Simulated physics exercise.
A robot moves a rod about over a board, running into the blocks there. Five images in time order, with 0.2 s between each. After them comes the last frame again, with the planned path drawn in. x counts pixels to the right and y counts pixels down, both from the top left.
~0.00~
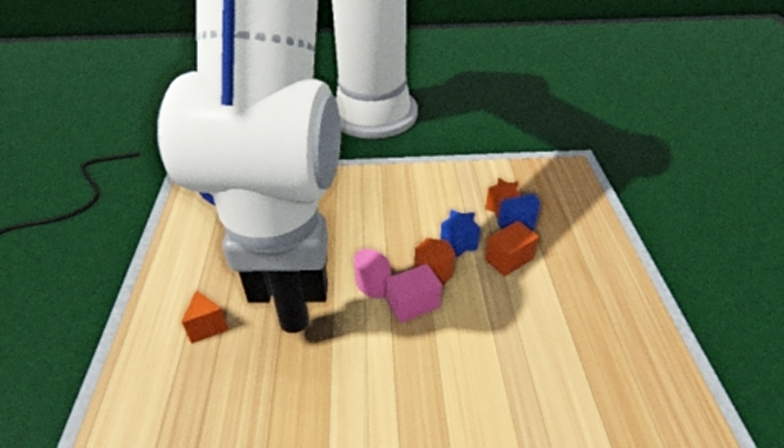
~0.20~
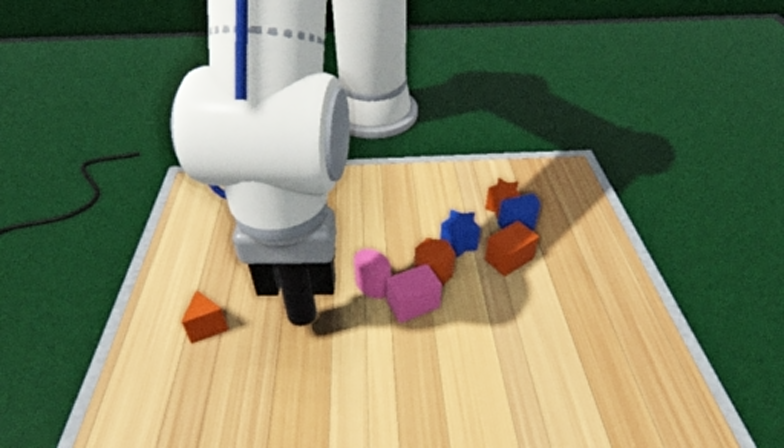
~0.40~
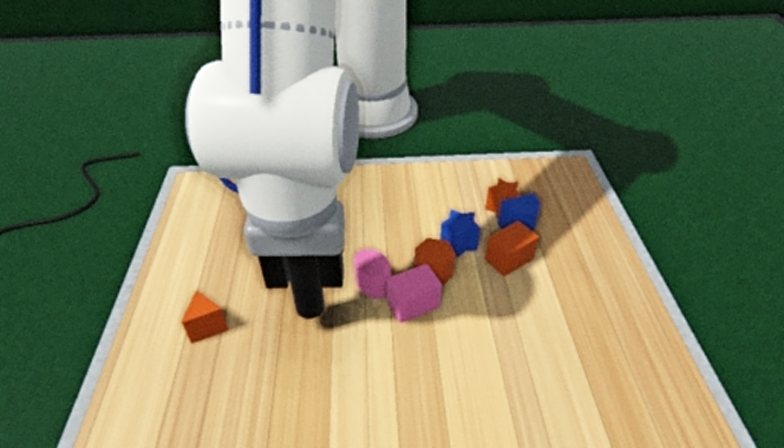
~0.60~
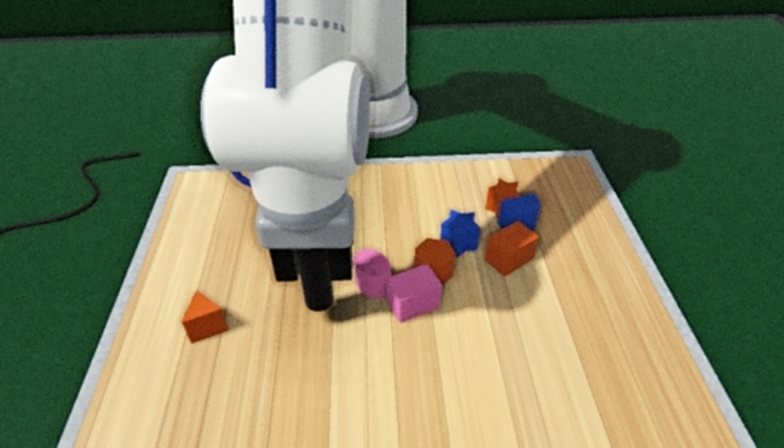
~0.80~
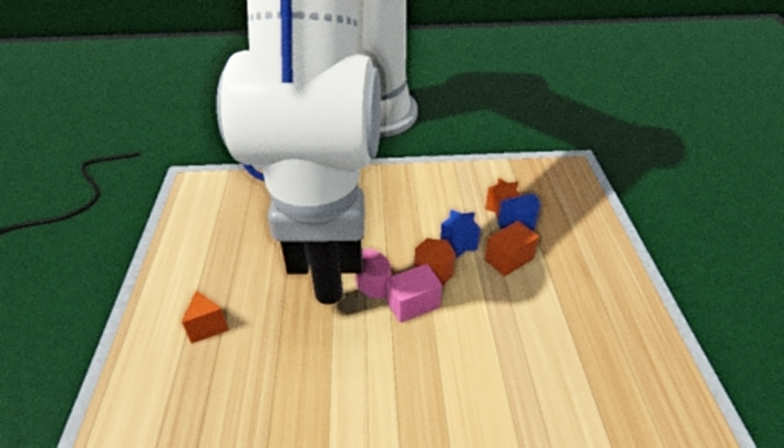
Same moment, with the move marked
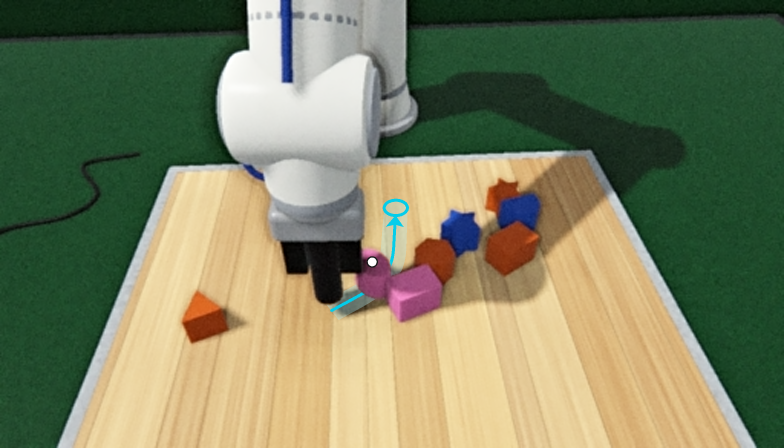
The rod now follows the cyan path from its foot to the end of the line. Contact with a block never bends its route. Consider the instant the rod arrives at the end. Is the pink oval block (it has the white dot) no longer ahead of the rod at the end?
Yes - that is the case.
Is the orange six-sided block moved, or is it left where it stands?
The orange six-sided block will not stay where it is.
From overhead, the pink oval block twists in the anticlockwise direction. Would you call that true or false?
False
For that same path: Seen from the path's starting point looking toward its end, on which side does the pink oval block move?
Over to the right.
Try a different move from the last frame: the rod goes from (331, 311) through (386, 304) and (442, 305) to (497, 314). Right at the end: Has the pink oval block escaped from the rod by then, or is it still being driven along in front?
It is gone from the front.
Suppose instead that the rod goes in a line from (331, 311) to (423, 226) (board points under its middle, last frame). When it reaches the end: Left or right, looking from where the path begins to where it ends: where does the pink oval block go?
It is displaced to the right.
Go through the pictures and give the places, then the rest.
Lower end of the rod at (295, 322), tops of blocks, pink oval block at (372, 262), pink oblong block at (414, 281), orange six-sided block at (435, 251), in the first frame.
Rod at (302, 315), blocks as before, in the second frame.
Rod at (311, 308), blocks as before, in the third frame.
Rod at (320, 301), blocks as before, in the fourth frame.
Rod at (329, 294), pink oval block at (372, 262), pink oblong block at (414, 281), orange six-sided block at (435, 251), in the fifth frame.
The drawn path runs from (331, 311) by way of (379, 282) and (394, 243) to (396, 208); the dot is on the pink oval block.
What follows on the original path. One third of the way, rod at (379, 264); pink oval block at (399, 244).
Two thirds of the way, rod at (394, 226); pink oval block at (422, 219), turned 55° clockwise; orange six-sided block at (443, 246), turned 40° clockwise.
At the end, rod at (396, 191); pink oval block at (422, 219), turned 55° clockwise; pink oblong block not moved; orange six-sided block at (443, 246), turned 40° clockwise.
